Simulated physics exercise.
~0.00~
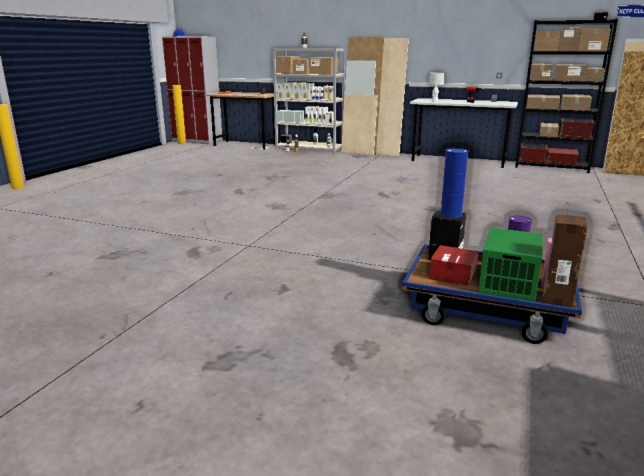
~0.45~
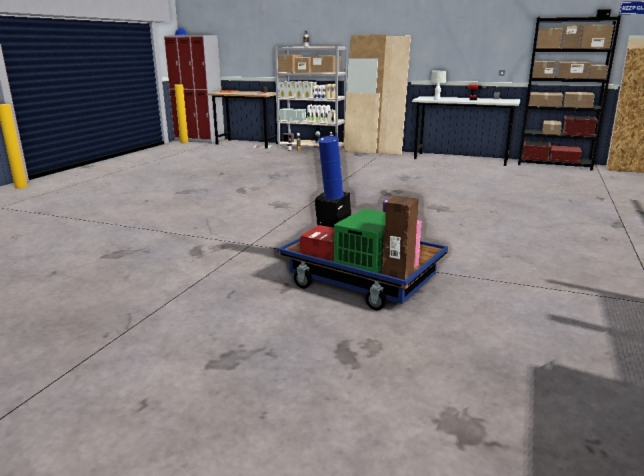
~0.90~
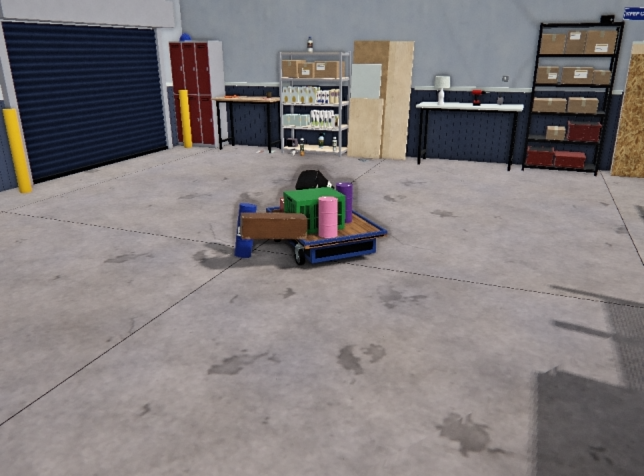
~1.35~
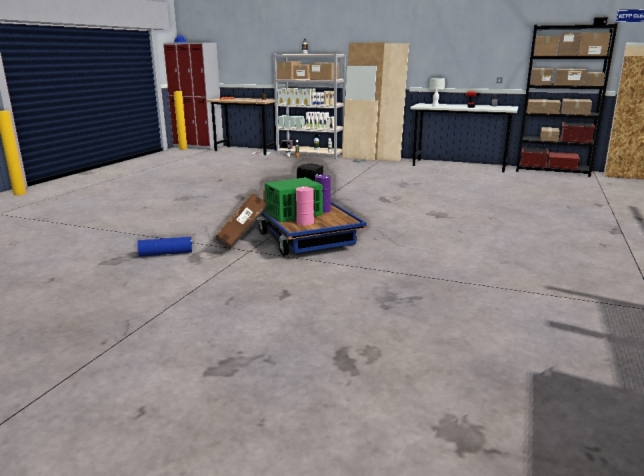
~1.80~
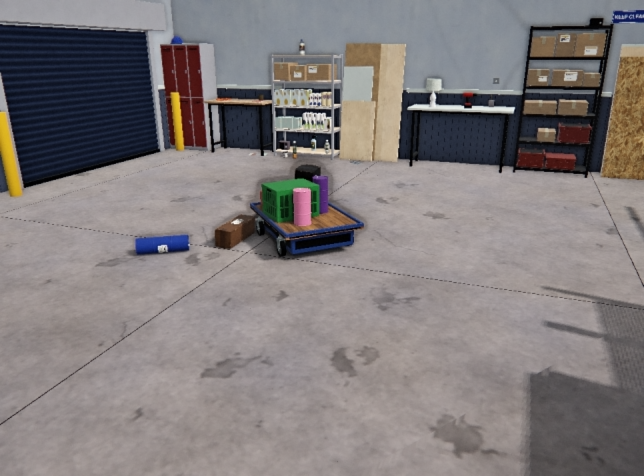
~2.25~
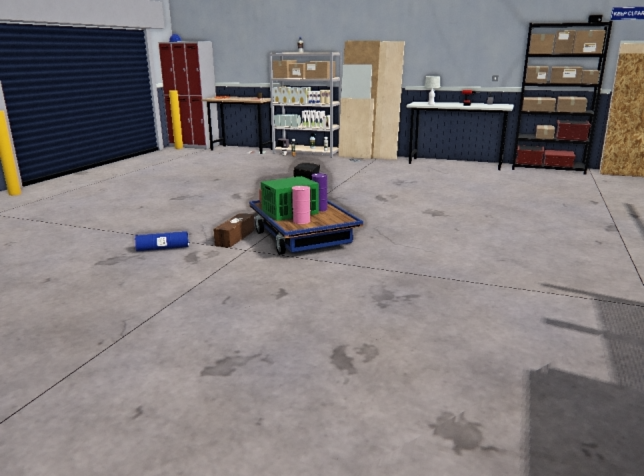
To begin with, a blue-edged flat cart stands at the right of a concrete warehouse floor, carrying a green crate, a red parcel, an upright brown box, a tall blue canister and other goods. It rolls left, and the blue canister begins to lean. As the cart swings around and moves farther back, the brown box and blue canister topple off its left side. The cart stops while the canister lies on the floor and the box tumbles beside it. Finally, both rest on their sides, while the green crate and the upright pink and purple canisters remain aboard.
